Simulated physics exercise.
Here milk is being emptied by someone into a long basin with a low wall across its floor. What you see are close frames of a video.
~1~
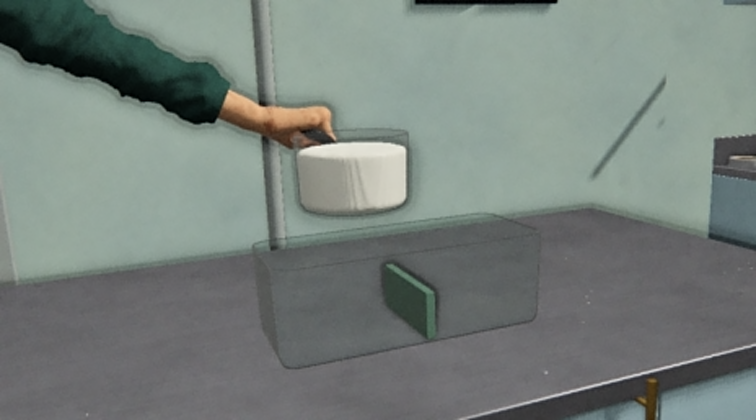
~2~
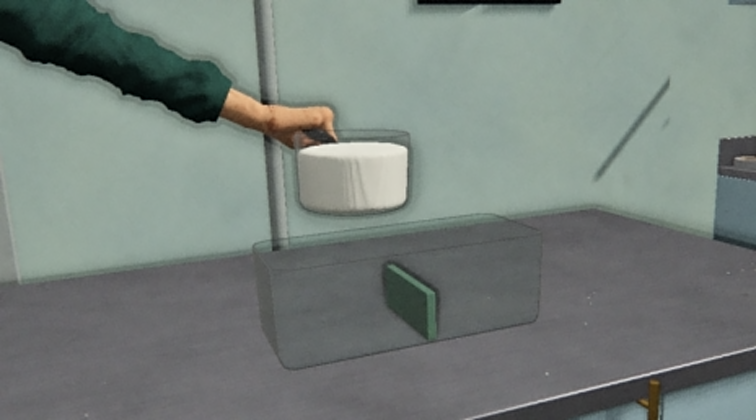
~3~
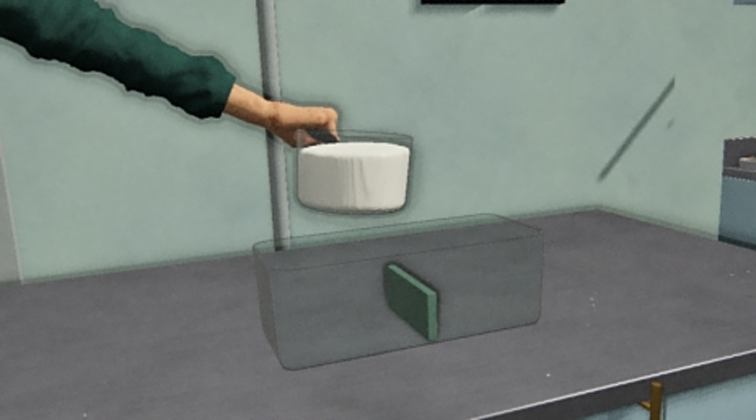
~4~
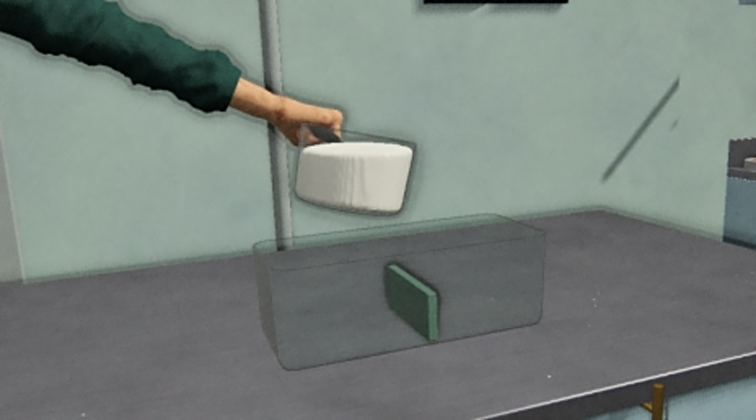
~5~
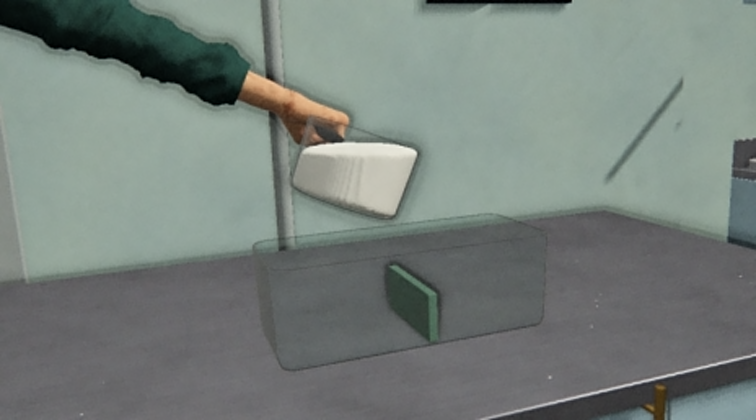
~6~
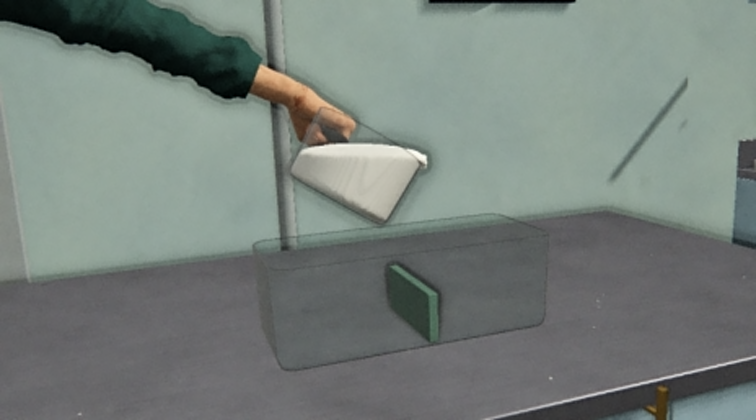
A hand in a green sleeve held a clear container of milk above a long see-through basin with a low green wall, then tilted it rightward until milk reached the rim and began crossing it.
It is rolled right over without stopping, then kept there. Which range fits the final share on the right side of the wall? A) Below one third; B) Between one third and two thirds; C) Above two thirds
Answer: C.
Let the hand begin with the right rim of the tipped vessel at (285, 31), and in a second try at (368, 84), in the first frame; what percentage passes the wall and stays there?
You'd get 5 percent from the first and 65 percent from the second.
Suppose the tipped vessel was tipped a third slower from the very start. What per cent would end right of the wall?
It comes to some 90 per cent.
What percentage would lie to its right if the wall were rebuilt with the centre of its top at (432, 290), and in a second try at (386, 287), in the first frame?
In order, near 55 and 95 in a hundred.
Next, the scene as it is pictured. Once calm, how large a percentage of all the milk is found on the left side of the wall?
Close to 15 per cent.
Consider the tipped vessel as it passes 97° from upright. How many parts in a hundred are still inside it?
I'd put it near 35 %.
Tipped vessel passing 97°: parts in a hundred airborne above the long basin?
Estimated: 25 per cent or thereabouts.
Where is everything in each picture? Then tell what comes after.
In the first picture, it leans 0°; its right rim is at (402, 132); the milk meets the walls at (297, 154) and (399, 145); the long basin's rim runs from (262, 258) to (515, 223); the wall's top is at (408, 279).
In the second picture, it leans 1°; its right rim is at (404, 133); the milk meets the walls at (298, 153) and (401, 146).
In the third picture, it leans 6°; its right rim is at (407, 137); the milk meets the walls at (300, 152) and (403, 146).
In the fourth picture, it leans 13°; its right rim is at (411, 144); the milk meets the walls at (301, 152) and (406, 147).
In the fifth picture, it leans 22°; its right rim is at (414, 153); the milk meets the walls at (301, 154) and (411, 148).
In the sixth picture, it leans 33°; its right rim is at (415, 165); the milk meets the walls at (296, 156) and (413, 156); 3 per cent is over the edge.
A moment on, the tilt is 97° and 33 per cent is still to pour, 0 is left of the wall and 43 right of it.
Next, the tilt is 116° and 4 per cent is still to pour, 11 is left of the wall and 82 right of it.
Then the tilt is 116° and 0 per cent is still to pour, 16 is left of the wall and 84 right of it.
Later the tilt is 116° and 0 per cent is still to pour, 16 is left of the wall and 84 right of it.
In the end 16 per cent lies left of the wall, 84 right of it and 0 outside.
